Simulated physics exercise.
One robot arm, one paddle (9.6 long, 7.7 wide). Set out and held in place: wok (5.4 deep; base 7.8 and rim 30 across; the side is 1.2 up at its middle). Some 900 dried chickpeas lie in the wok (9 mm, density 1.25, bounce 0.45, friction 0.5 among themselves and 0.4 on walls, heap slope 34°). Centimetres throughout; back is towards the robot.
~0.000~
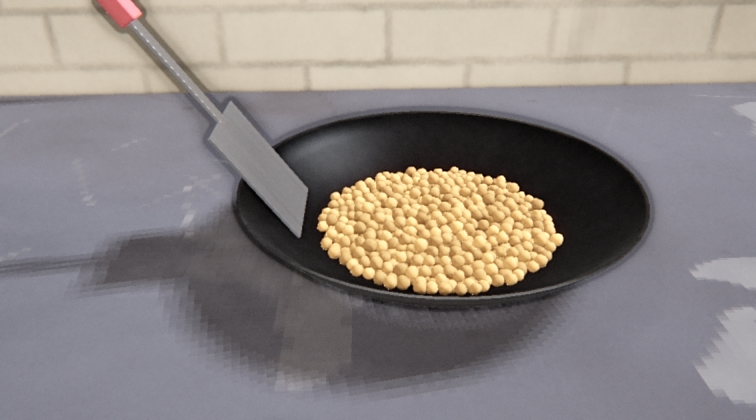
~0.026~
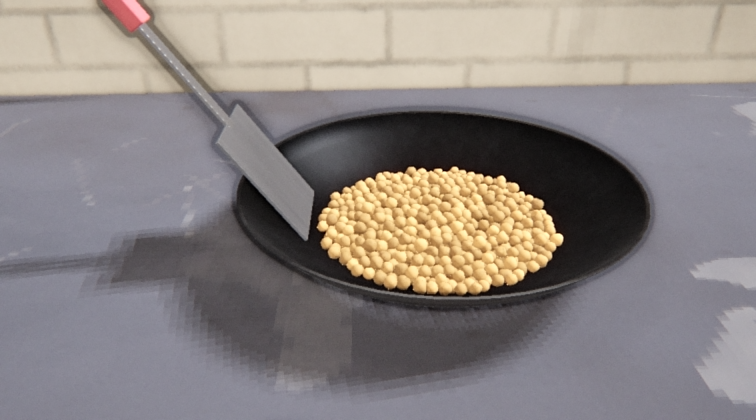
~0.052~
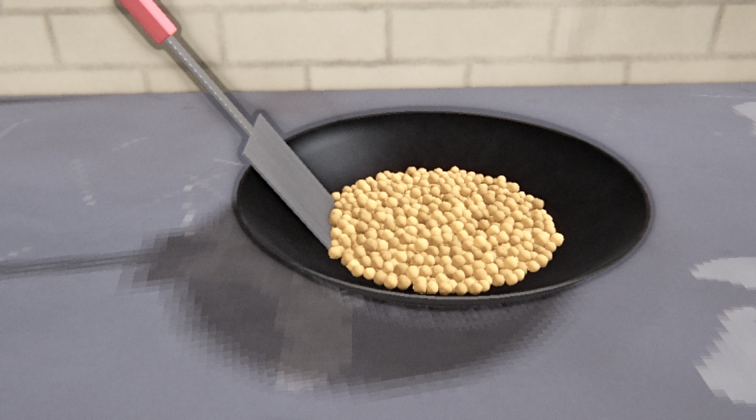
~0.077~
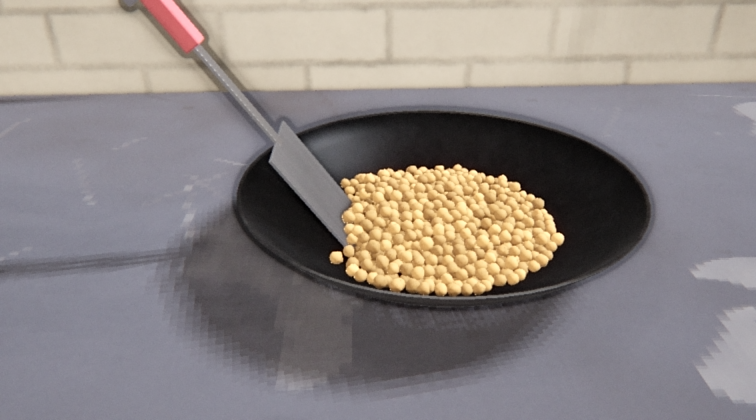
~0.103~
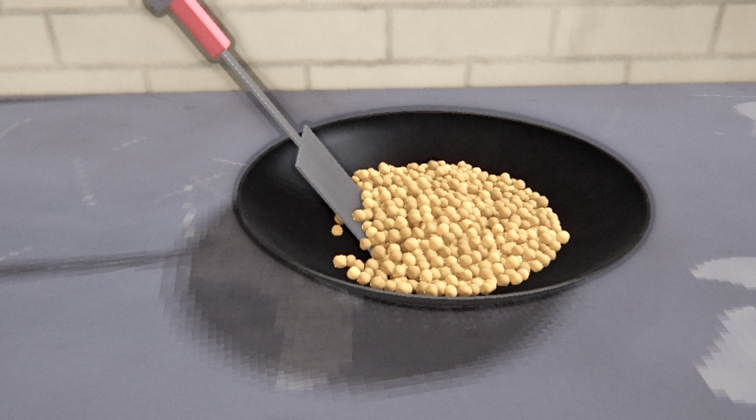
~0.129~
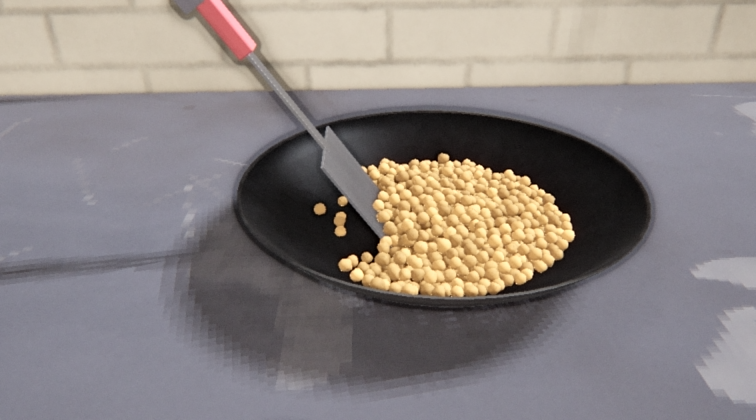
A red-handled paddle moves right through a black wok, pushing the heaped chickpeas together.
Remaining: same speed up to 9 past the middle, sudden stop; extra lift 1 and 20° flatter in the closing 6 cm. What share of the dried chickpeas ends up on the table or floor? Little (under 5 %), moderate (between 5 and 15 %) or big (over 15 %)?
On the table or floor the share is moderate, between 5 and 15 %.
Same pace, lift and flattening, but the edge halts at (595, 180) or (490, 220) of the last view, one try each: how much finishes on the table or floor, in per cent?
Some 30 and 0 per cent.
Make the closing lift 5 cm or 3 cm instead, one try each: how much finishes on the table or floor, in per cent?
About 10 and 10 per cent.
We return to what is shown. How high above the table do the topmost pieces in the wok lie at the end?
Some 6.5 cm.
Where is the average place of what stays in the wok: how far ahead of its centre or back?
Some 5.0 cm ahead.
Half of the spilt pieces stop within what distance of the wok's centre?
About 20 cm.
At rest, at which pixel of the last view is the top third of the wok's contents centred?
Near (572, 189).
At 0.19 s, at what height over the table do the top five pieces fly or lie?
Some 6 cm.
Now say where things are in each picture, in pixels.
Paddle top edge at (220, 119), sloping 55°; upper third of the load around (437, 213), from x 325 to 555, top at y 170; 900 in the wok, in the first picture.
Paddle top edge at (227, 122), sloping 55°; upper third of the load around (437, 213), from x 325 to 555, top at y 170, in the second picture.
Paddle top edge at (252, 132), sloping 55°; upper third of the load around (436, 212), from x 330 to 555, top at y 170, in the third picture.
Paddle top edge at (277, 140), sloping 55°; upper third of the load around (433, 209), from x 335 to 555, top at y 170, in the fourth picture.
Paddle top edge at (301, 144), sloping 55°; upper third of the load around (438, 207), from x 335 to 565, top at y 165, in the fifth picture.
Paddle top edge at (325, 145), sloping 55°; upper third of the load around (449, 208), from x 320 to 570, top at y 160; 900 in the wok, in the sixth picture.
After 0.19 s, sloping 55°, highest piece 10 above the table; 899 in the wok, 1 on the blade or in flight.
After 0.26 s, sloping 47°, highest piece 12 above the table; 899 in the wok, 1 on the blade or in flight.
After 0.49 s, sloping 35°, highest piece 6 above the table; 834 in the wok, 58 on the table or floor, 8 on the blade or in flight.
After 1.54 s, sloping 35°, highest piece 6 above the table; 834 in the wok, 66 on the table or floor.
At rest, 834 in the wok, 66 on the table or floor. That is 7 % on the table or floor.
